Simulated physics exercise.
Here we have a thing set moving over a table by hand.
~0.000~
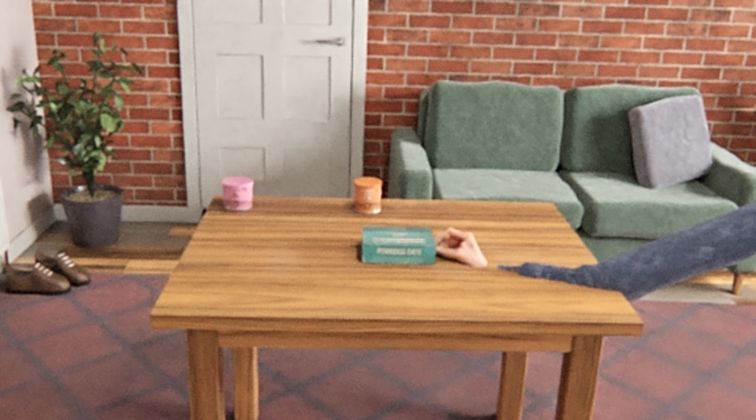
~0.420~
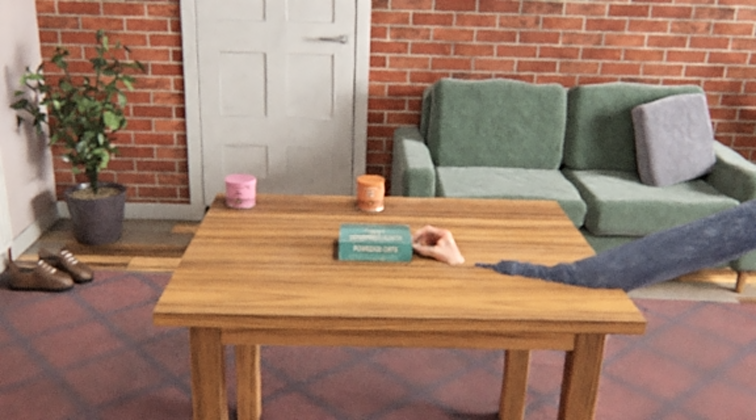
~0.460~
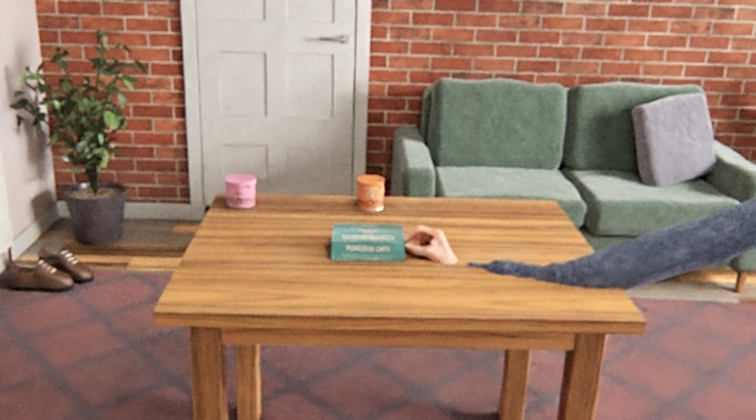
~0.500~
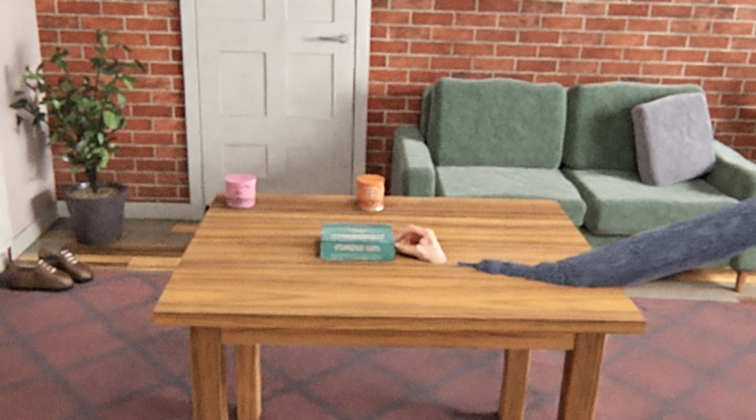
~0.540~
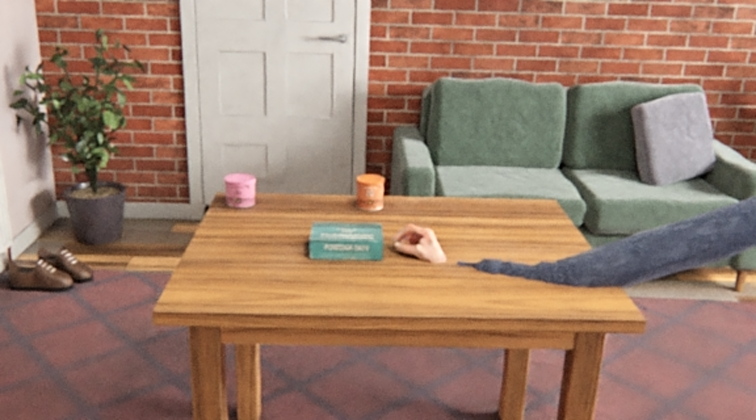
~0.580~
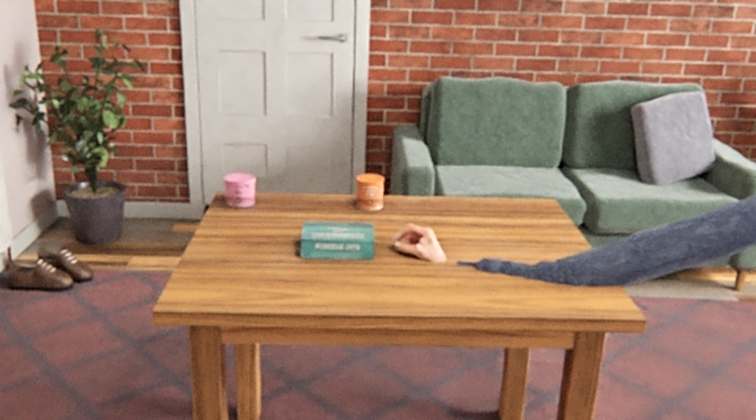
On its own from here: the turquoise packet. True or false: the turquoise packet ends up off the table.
False.
After 0.82 s, turquoise packet slid a little near (324, 240).
After 1.06 s, turquoise packet resting near (324, 240).
At rest (1.3 s), moved from the start, turquoise packet. Seen from the same camera at the end, turquoise packet near (324, 240).
